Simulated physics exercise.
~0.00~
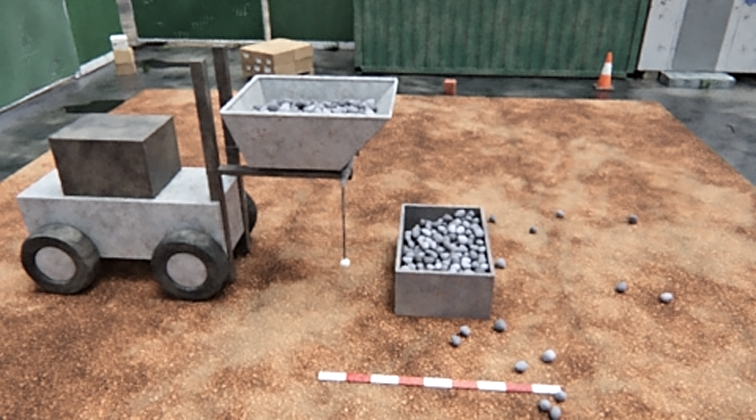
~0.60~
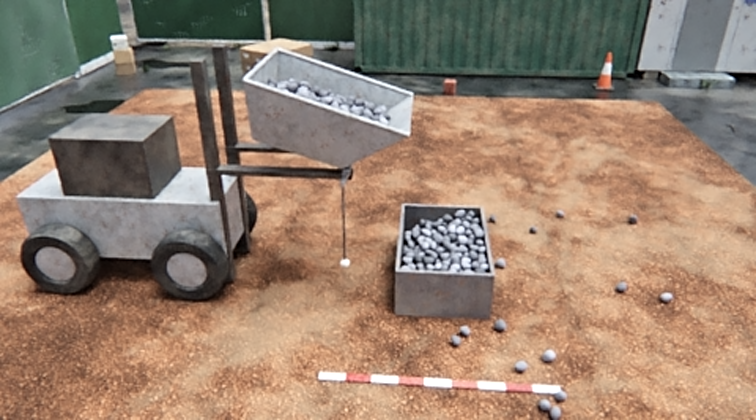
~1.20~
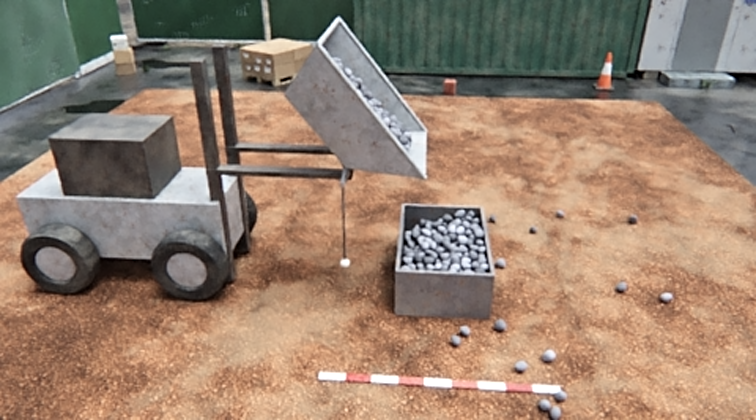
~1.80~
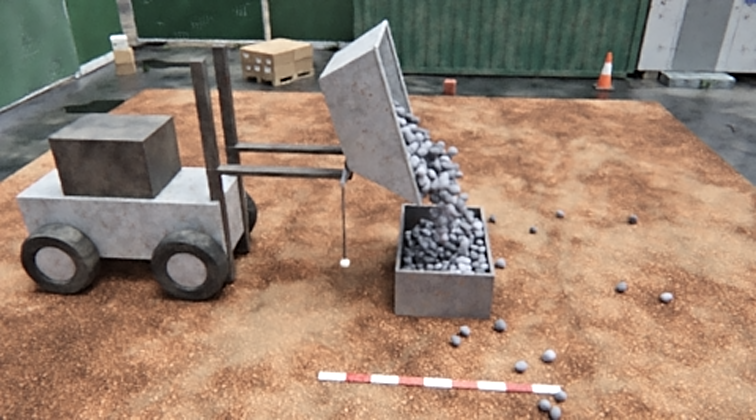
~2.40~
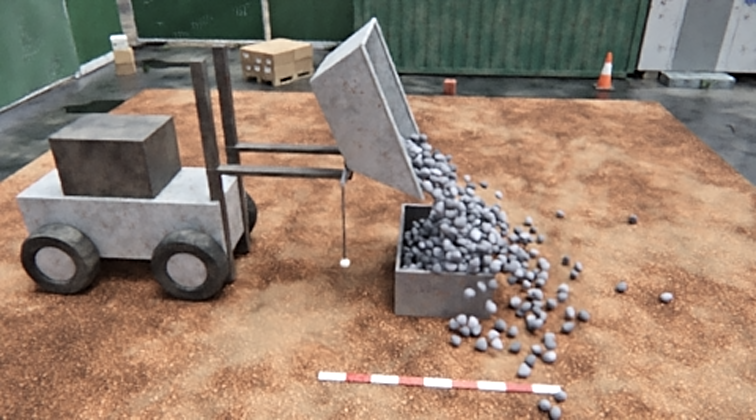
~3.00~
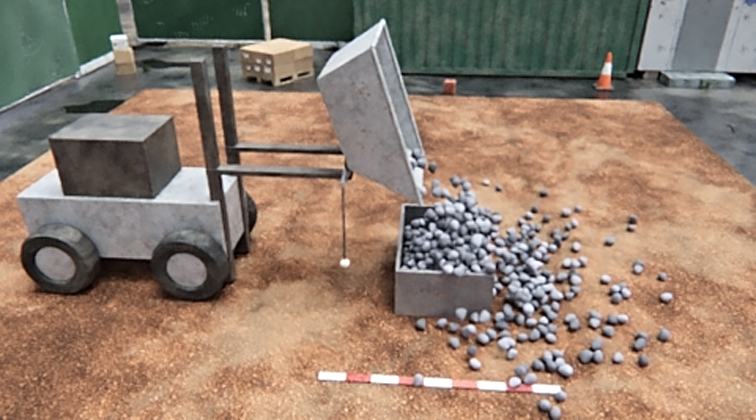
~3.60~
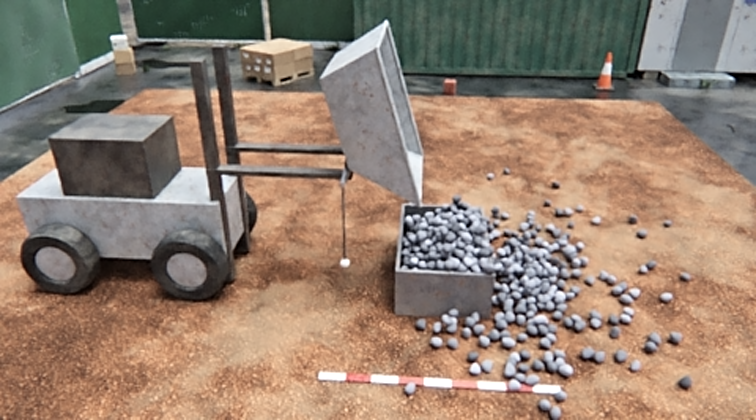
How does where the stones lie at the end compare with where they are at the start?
At the start many of the stones are up in the raised skip, with others in the bin and a few on the ground. By the end they lie lower and farther right overall, heaped in the bin and spread widely over the ground to its right.
